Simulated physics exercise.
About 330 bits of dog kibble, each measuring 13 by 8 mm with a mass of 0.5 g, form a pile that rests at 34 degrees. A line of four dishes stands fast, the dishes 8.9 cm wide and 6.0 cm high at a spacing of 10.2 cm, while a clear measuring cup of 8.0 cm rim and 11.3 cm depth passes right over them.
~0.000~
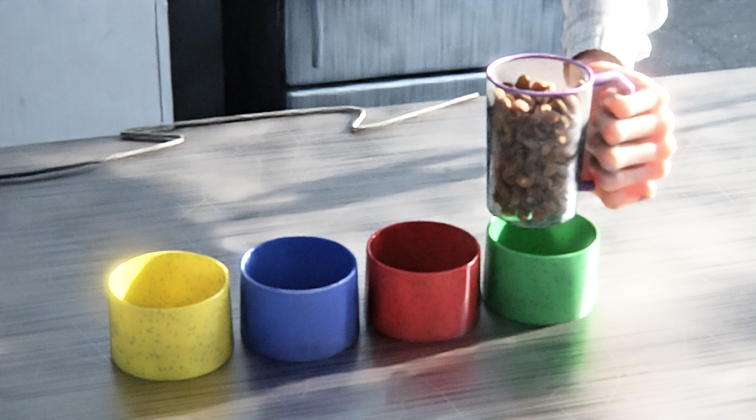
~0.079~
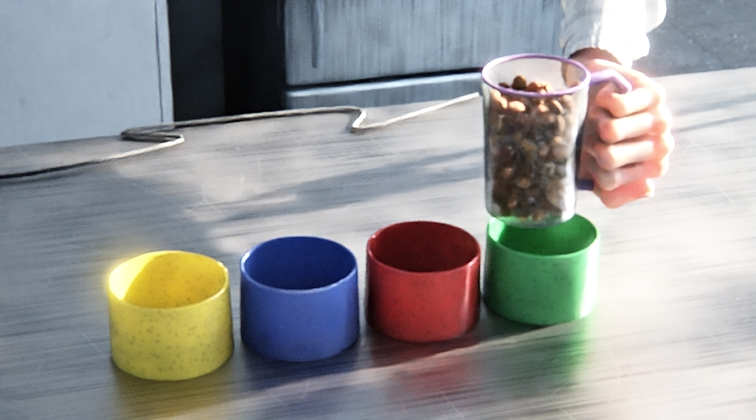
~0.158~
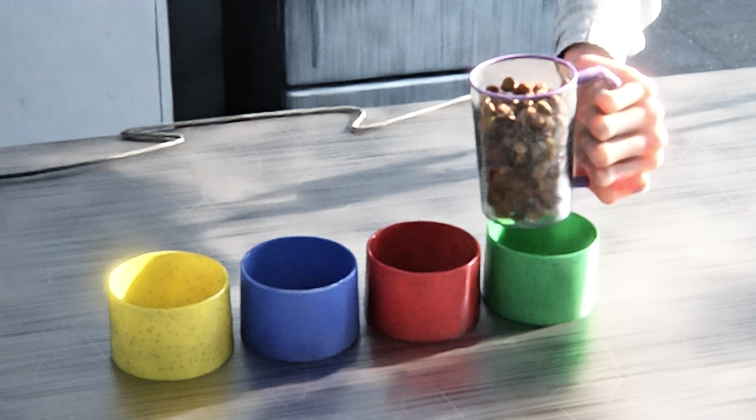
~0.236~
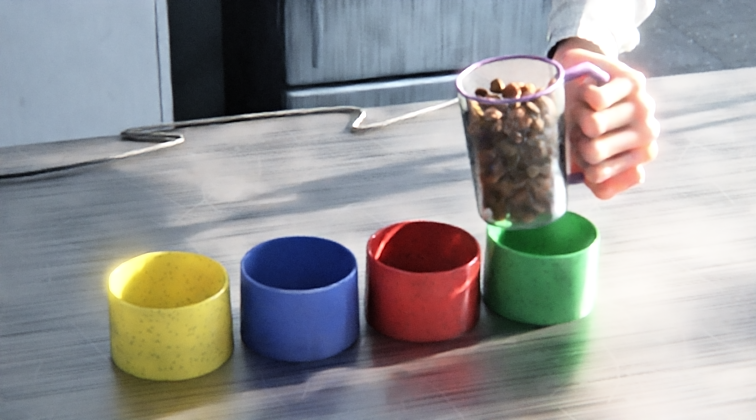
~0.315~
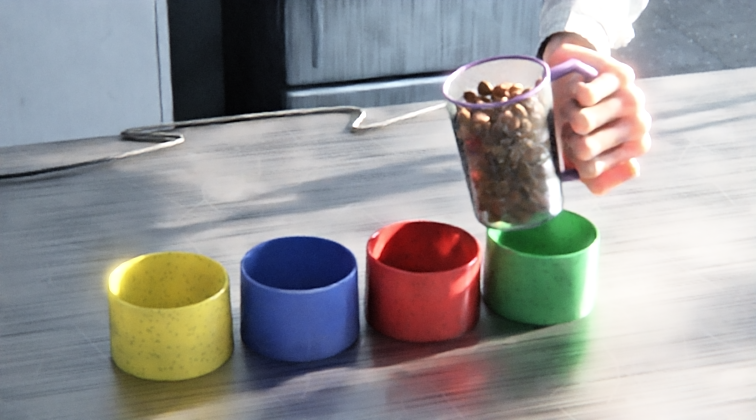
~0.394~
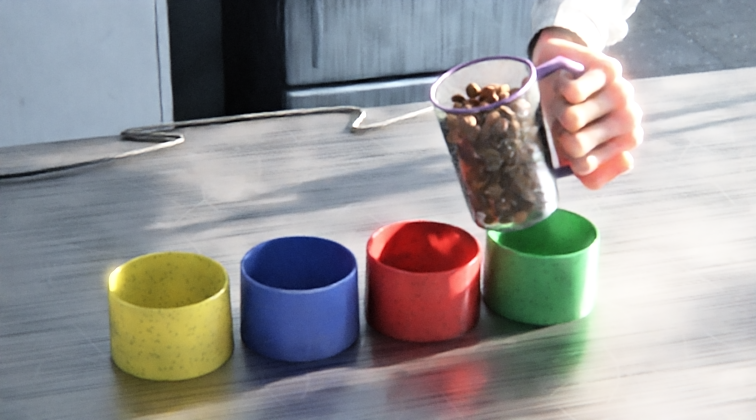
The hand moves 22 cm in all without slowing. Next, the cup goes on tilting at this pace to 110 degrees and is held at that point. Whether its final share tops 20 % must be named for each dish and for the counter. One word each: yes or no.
Red: No; blue: No; green: No; yellow: Yes; counter: No.
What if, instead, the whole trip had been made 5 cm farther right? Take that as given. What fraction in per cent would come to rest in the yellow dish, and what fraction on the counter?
Shares would be yellow 10 and counter 30.
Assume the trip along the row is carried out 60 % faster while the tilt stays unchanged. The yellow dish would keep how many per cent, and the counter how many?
Shares - yellow 90, counter 0.
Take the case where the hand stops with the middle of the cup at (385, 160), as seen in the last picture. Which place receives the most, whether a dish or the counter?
Most of it ends up at blue.
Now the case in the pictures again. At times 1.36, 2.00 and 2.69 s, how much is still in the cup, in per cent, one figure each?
Approx. 100 / 90 / 35 percent.
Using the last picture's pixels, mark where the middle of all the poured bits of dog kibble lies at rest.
Near (180, 309).
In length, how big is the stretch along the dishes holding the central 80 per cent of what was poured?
I'd estimate close to 6 cm.
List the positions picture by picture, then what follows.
In the first picture, cup at (536, 142), tilt 0 degrees, lip at (491, 80), moved 0.0 cm; middle of the pieces at (530, 143); green dish at (543, 231); red dish at (423, 247); blue dish at (299, 263); yellow dish at (169, 281).
In the second picture, cup at (533, 142), tilt 1 degrees, lip at (486, 81), moved 0.2 cm; middle of the pieces at (527, 143).
In the third picture, cup at (525, 143), tilt 5 degrees, lip at (474, 86), moved 0.9 cm; middle of the pieces at (519, 144).
In the fourth picture, cup at (516, 144), tilt 9 degrees, lip at (460, 91), moved 1.6 cm; middle of the pieces at (511, 145).
In the fifth picture, cup at (508, 145), tilt 13 degrees, lip at (447, 97), moved 2.3 cm; middle of the pieces at (503, 146).
In the sixth picture, cup at (499, 146), tilt 17 degrees, lip at (434, 103), moved 3.1 cm; middle of the pieces at (494, 147); green dish at (543, 231); red dish at (423, 247); blue dish at (299, 263); yellow dish at (169, 281). The cup turns about 50 degrees a second and travels 9 cm a second.
Then, at 1.36 s, tilt 66 degrees; cup holds 100 %.
Then, at 2.00 s, tilt 98 degrees; cup holds 90 %.
After 2.69 s, tilt 110 degrees; cup holds 35 %, yellow 55 %.
By 4.3 s all is still; red 0 %, blue 0 %, green 0 %, yellow 85 %, counter 10 %, cup 10 %.
